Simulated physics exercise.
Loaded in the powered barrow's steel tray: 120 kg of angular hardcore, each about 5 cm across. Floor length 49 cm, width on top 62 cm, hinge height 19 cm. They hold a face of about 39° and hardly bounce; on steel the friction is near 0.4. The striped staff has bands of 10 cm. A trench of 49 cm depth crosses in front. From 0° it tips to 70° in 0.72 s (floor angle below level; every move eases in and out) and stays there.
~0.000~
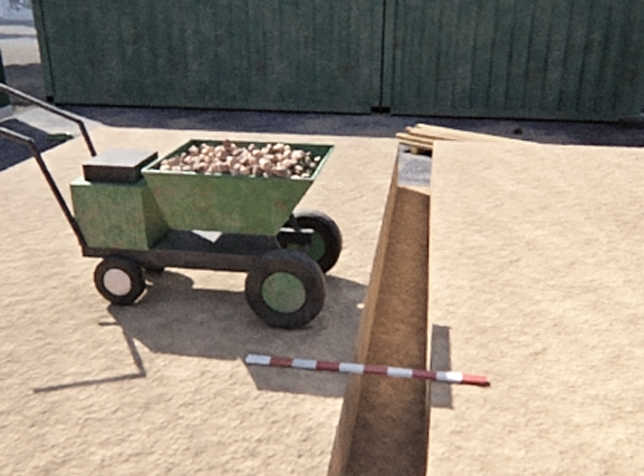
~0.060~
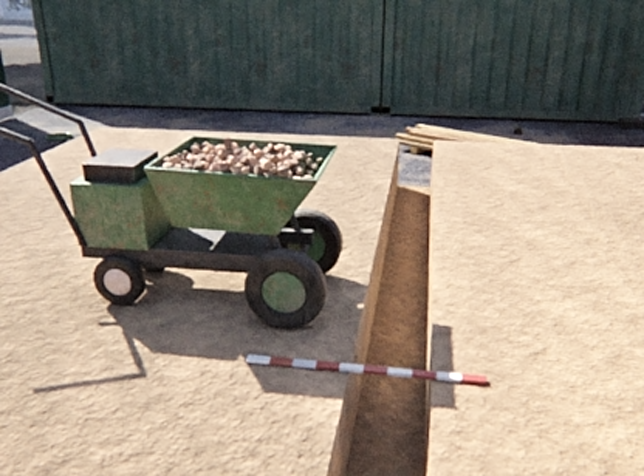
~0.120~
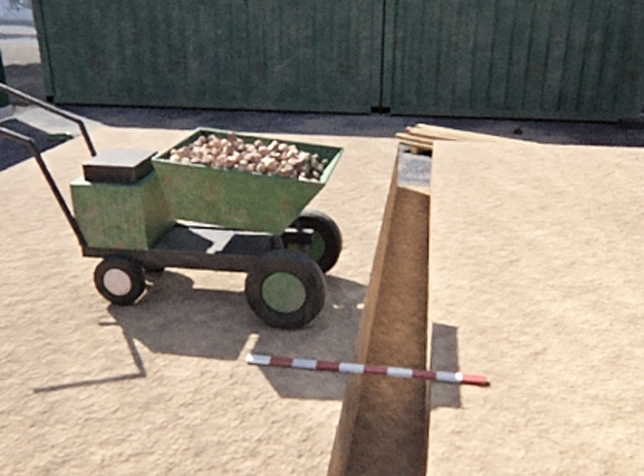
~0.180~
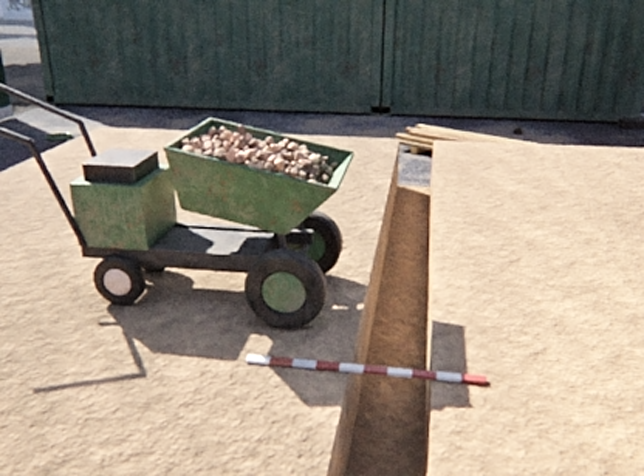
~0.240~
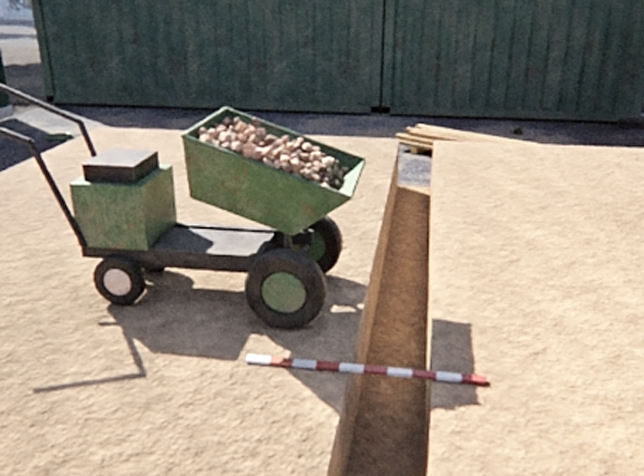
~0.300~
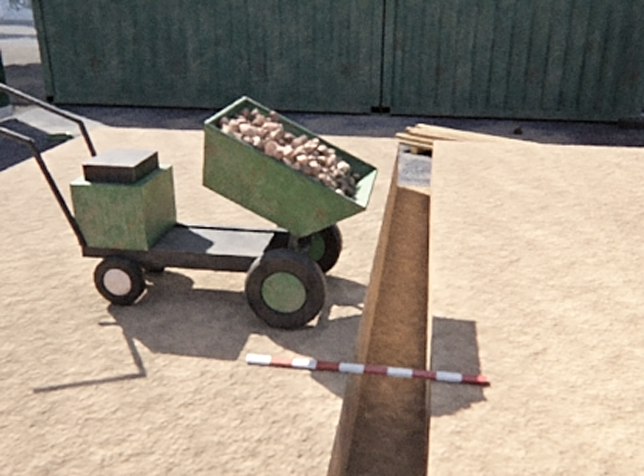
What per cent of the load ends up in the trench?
Close to 28 in a hundred.
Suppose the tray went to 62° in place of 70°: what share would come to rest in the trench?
Then about 15 per cent.
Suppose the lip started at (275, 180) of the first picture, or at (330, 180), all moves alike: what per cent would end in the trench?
Near 55 per cent from the first place, 15 from the second.
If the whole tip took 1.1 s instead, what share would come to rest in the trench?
In that case some 35 per cent.
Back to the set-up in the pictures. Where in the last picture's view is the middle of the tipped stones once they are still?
Their middle is at about (459, 309).
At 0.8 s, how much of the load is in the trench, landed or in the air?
About 5 per cent by then.
After 0.5 s the floor is at 59°; 100 % in the tray; the foremost stones are at (405, 238).
After 0.8 s the floor is at 70°; 69 % in the tray, 5 % in the trench, 26 % past the trench; the foremost stones are at (497, 312).
After 1.2 s the floor is at 70°; 36 % in the tray, 12 % in the trench, 51 % past the trench; the foremost stones are past the picture's edge.
After 3.1 s the floor is at 70°; 23 % in the tray, 28 % in the trench, 49 % past the trench; the foremost stones are past the picture's edge.
